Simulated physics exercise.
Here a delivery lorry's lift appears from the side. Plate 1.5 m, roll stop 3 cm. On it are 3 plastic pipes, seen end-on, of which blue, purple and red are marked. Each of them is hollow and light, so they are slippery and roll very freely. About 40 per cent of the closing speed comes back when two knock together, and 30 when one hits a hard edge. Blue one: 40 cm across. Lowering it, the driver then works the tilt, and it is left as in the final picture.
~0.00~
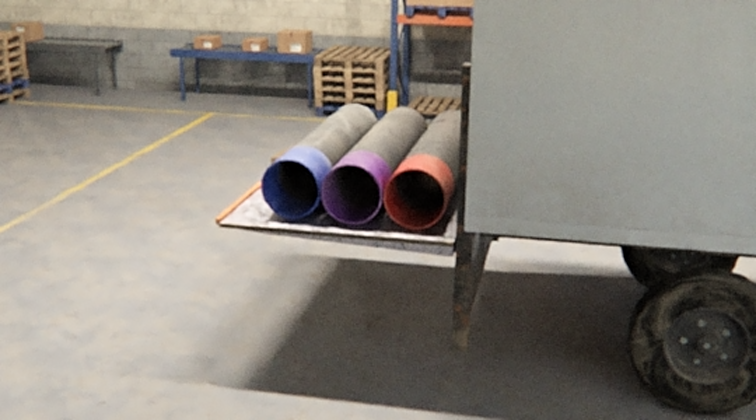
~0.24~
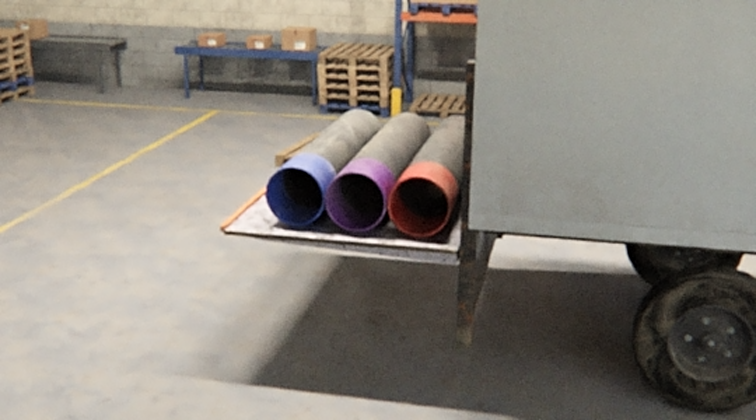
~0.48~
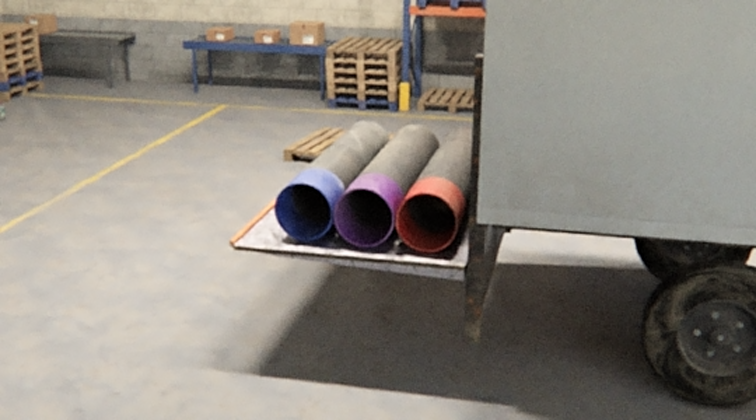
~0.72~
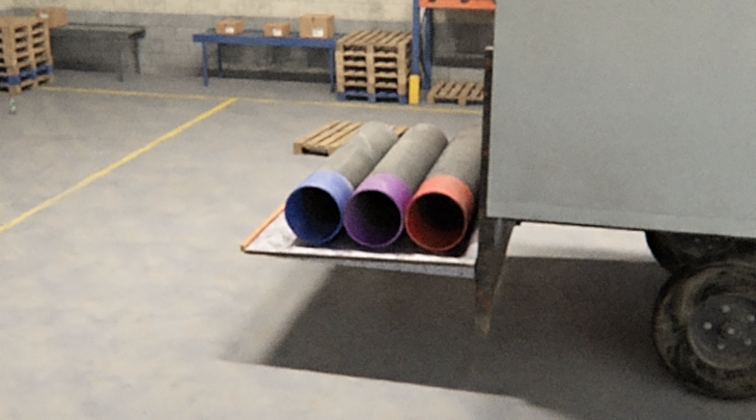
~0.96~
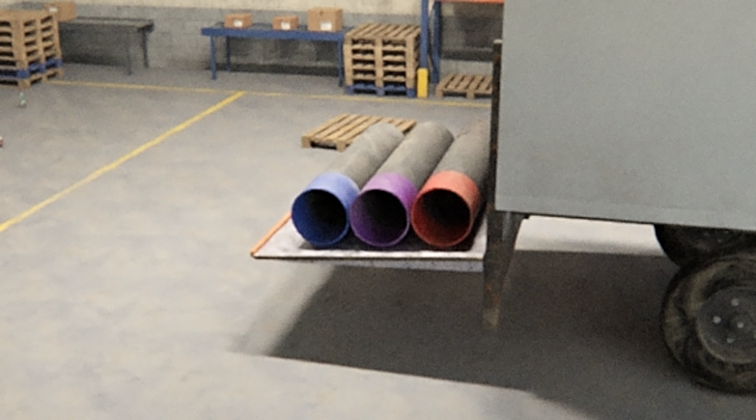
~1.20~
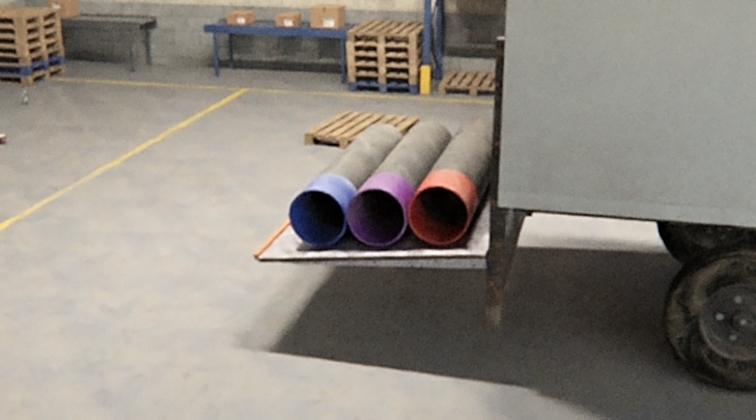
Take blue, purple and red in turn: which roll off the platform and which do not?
In the end blue makes it past the stop, then purple makes it past the stop, then red makes it past the stop.
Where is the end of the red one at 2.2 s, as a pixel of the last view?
I'd point to somewhere near (372, 217).
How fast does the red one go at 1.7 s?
Estimate: Some 0.5 m/s.
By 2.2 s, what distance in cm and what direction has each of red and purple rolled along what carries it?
Red 50 left, purple 45 left.
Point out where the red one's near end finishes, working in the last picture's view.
In the last view it sits close to (34, 276).
After 1.7 s, blue is on the plate, 20 cm from the stop, rolling left; purple is on the plate, 60 cm from the stop, rolling left; red is on the plate, 105 cm from the stop, rolling left; 0 gone from the plate.
After 2.2 s, blue is on the plate, 5 cm from the stop, rolling left; purple is on the plate, 35 cm from the stop, rolling left; red is on the plate, 75 cm from the stop, rolling left; 0 gone from the plate.
After 2.8 s, blue is on the ground; purple is on the plate, 5 cm from the stop, rolling left; red is on the plate, 35 cm from the stop, rolling left; 1 gone from the plate.
After 3.5 s, blue is off the lift, on the ground; purple is on the ground; red is over the stop and falling; 3 gone from the plate.
At rest (6.7 s), blue is off the lift, on the ground; purple is on the ground; red is on the ground; 3 gone from the plate.
